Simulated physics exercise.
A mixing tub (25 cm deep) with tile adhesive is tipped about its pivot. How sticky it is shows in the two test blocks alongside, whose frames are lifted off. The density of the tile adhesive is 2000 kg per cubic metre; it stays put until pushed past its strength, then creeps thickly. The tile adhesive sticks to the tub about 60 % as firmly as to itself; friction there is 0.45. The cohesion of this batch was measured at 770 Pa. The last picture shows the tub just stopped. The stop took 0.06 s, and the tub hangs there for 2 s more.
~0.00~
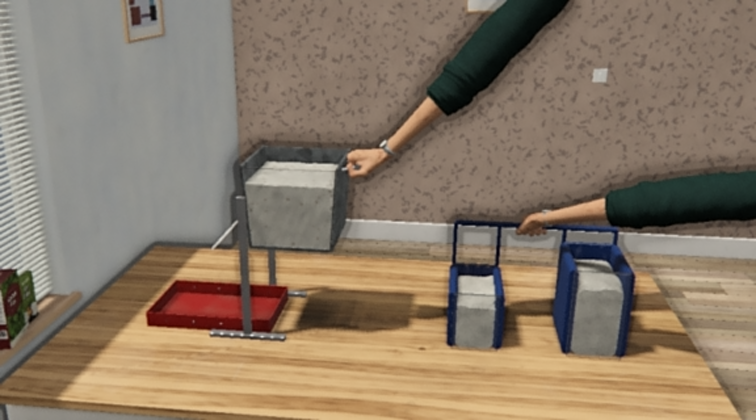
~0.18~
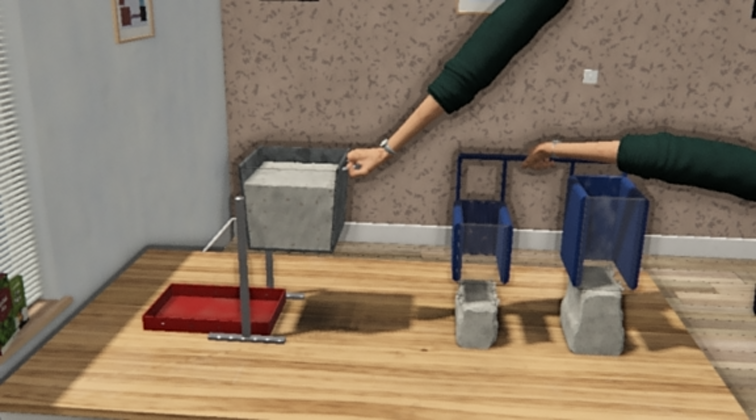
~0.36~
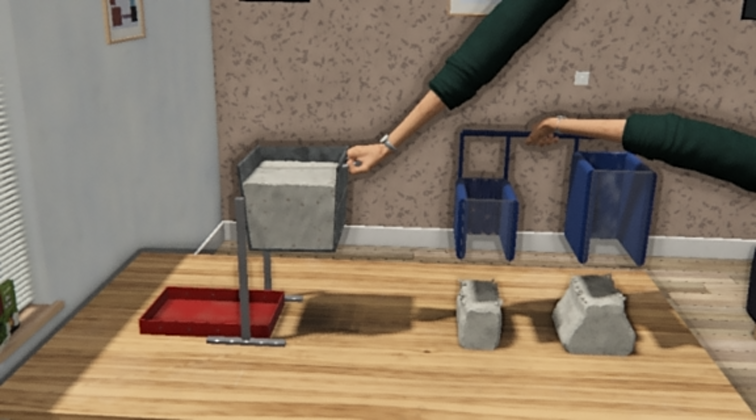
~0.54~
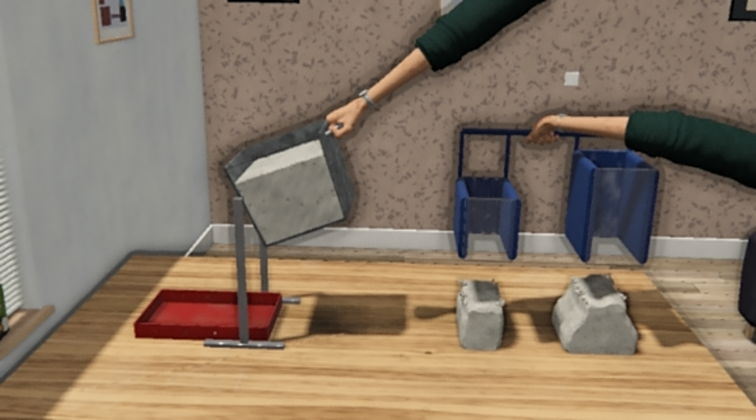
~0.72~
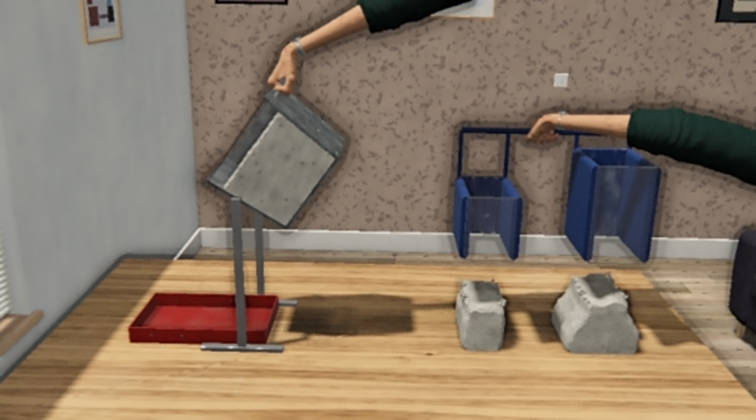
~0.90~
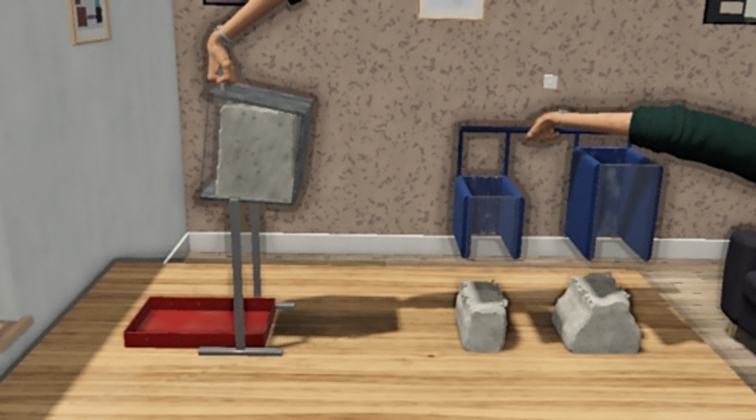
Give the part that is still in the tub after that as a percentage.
Expect roughly 65 %.
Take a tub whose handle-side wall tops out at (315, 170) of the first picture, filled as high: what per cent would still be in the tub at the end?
It would be near 100 %.
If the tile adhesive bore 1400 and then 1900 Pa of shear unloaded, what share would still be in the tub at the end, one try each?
In that order: 100 %, 100 %.
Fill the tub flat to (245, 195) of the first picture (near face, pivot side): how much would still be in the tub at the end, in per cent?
Then about 85 %.
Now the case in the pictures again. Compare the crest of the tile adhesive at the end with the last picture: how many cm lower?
Some 12 cm.
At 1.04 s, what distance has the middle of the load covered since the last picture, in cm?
Some 4 cm.
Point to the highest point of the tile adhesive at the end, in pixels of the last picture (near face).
At about (227, 149).
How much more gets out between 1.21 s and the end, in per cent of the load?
Some 10 per cent.
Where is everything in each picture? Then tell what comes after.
Handle-side rim at (335, 171), tilt 0 degrees; highest point of the tile adhesive at (328, 186); test blocks 15 cm, 23 cm high (left to right), in the first frame.
Handle-side rim at (336, 170), tilt 0 degrees; highest point of the tile adhesive at (329, 186); test blocks 15 cm, 21 cm high (left to right), in the second frame.
Handle-side rim at (336, 167), tilt 1 degrees; highest point of the tile adhesive at (328, 184); test blocks 15 cm, 18 cm high (left to right), in the third frame.
Handle-side rim at (317, 135), tilt 21 degrees; highest point of the tile adhesive at (322, 156); test blocks 15 cm, 17 cm high (left to right), in the fourth frame.
Handle-side rim at (263, 100), tilt 55 degrees; highest point of the tile adhesive at (281, 117); test blocks 15 cm, 17 cm high (left to right), in the fifth frame.
Handle-side rim at (208, 96), tilt 82 degrees; highest point of the tile adhesive at (227, 106); test blocks 15 cm, 17 cm high (left to right), in the sixth frame.
By 1.04 s, the tub is at 82 degrees and holds 98 %.
By 1.21 s, the tub is at 82 degrees and holds 76 %.
By 1.38 s, the tub is at 82 degrees and holds 66 %.
By 1.55 s, the tub is at 82 degrees and holds 65 %.
By 2.90 s, at the end, the tub is at 82 degrees and holds 65 %.
